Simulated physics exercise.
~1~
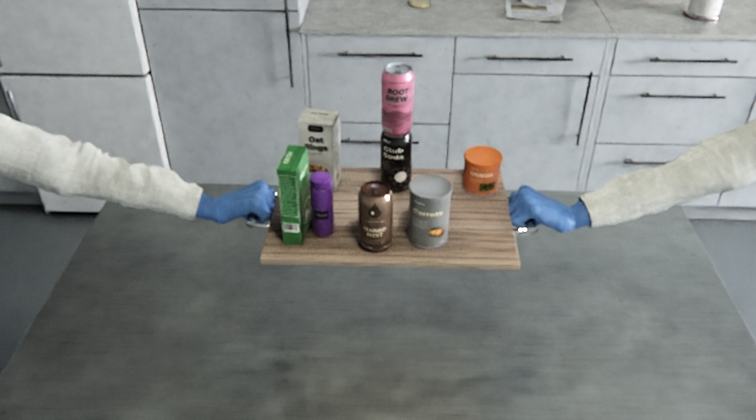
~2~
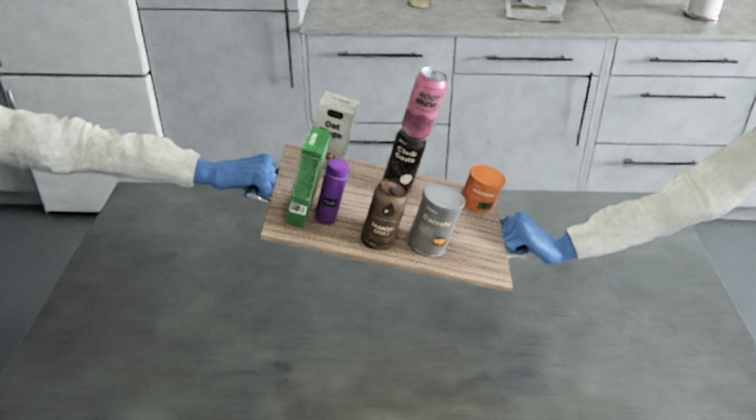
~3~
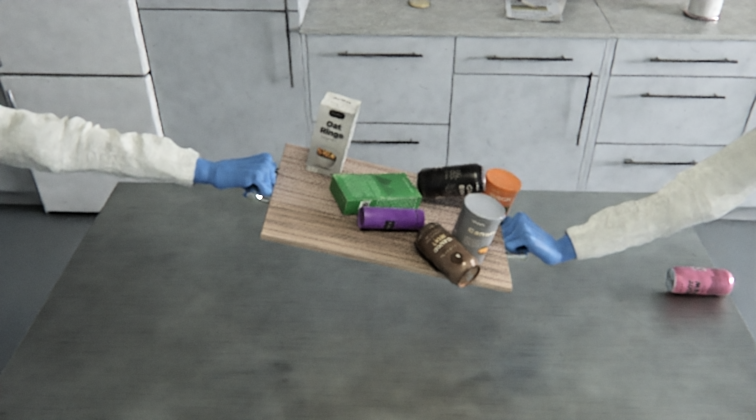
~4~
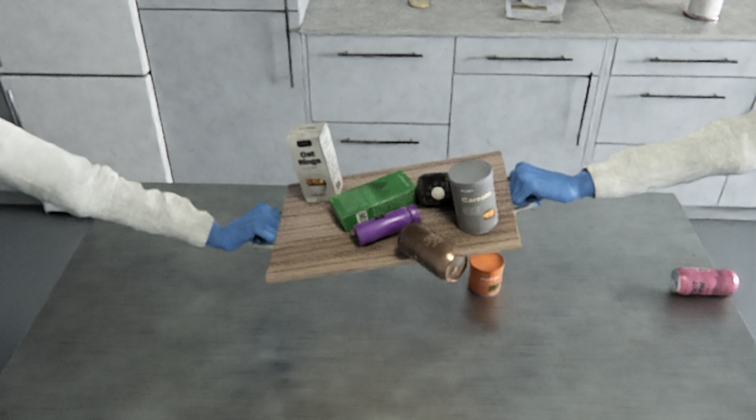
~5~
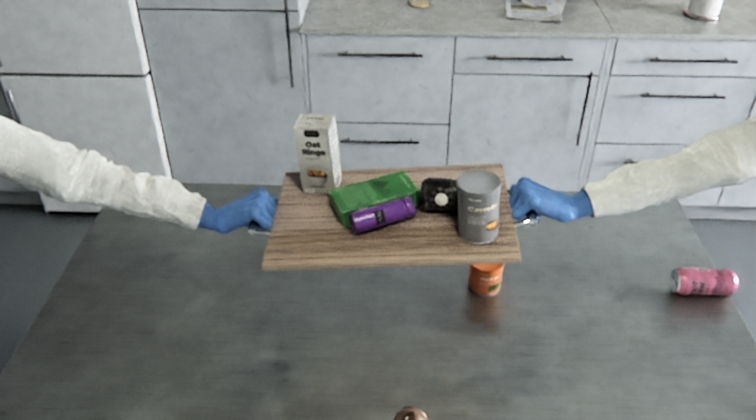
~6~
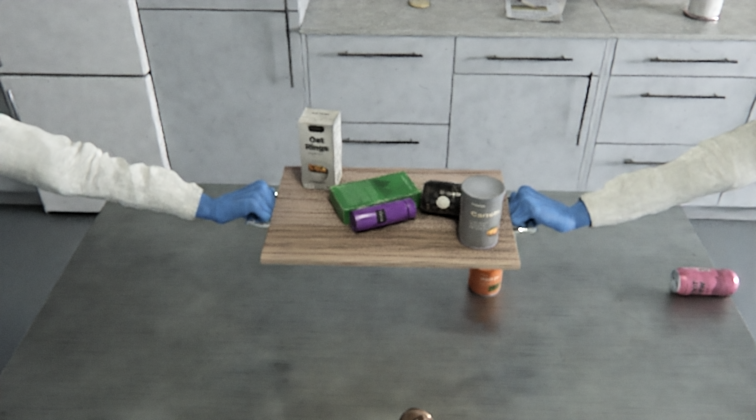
Two gloved hands tipped a loaded wooden board down to the right, then back the other way, toppling several items and sending the pink can, orange tin and brown can off before levelling it, with the white carton and grey tin still upright.
